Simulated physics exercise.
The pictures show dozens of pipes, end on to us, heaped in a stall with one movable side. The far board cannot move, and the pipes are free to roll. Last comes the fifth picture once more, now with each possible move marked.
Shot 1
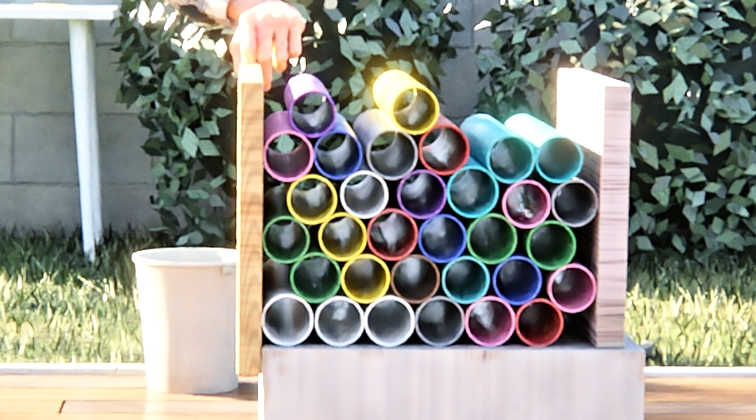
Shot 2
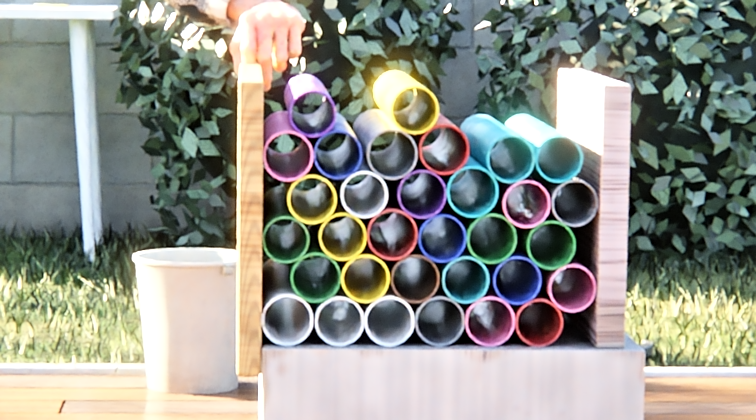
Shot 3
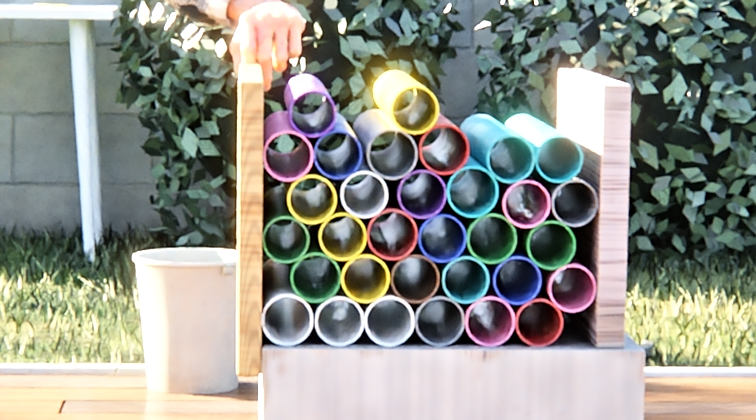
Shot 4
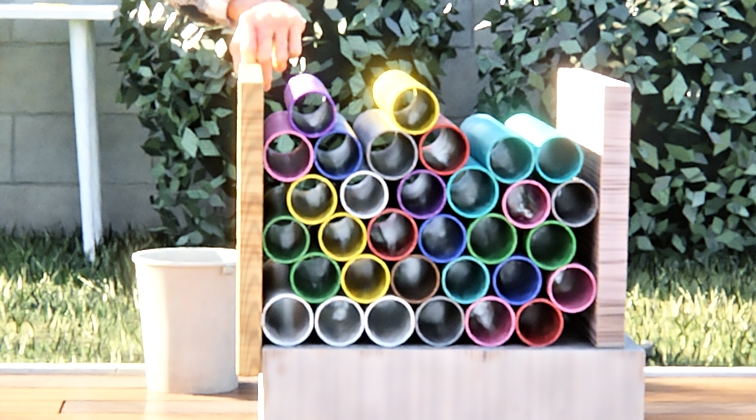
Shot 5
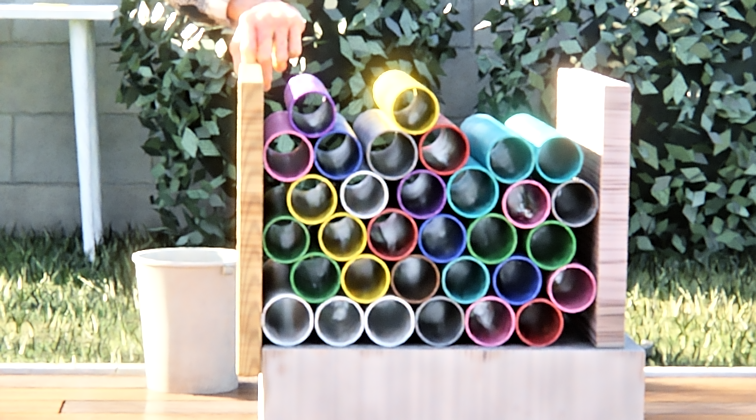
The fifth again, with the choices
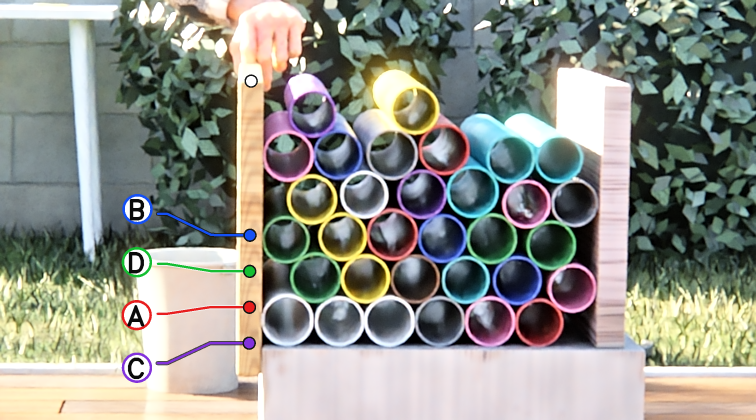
The footage shows dozens of colourful pipes stacked between two upright side boards on a pale base, with a bin to the left. A hand rests on top of the left board, and nothing visibly moves throughout.
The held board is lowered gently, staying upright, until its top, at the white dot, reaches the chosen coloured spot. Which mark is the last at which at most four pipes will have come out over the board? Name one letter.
Down to D.
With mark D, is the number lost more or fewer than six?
It loses fewer than six.
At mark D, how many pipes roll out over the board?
At D the number is two.
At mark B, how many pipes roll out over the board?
At B the number is two.
On the copy, A at (250, 307); B at (250, 236); C at (249, 344); D at (250, 271); the white dot at (251, 81).
On D. First, top of the board (262, 168).
Then, top of the board (262, 265).
Finally, top of the board (261, 270), two out over the board.
By contrast, A five out over the board; B two out over the board; C more than four out over the board.
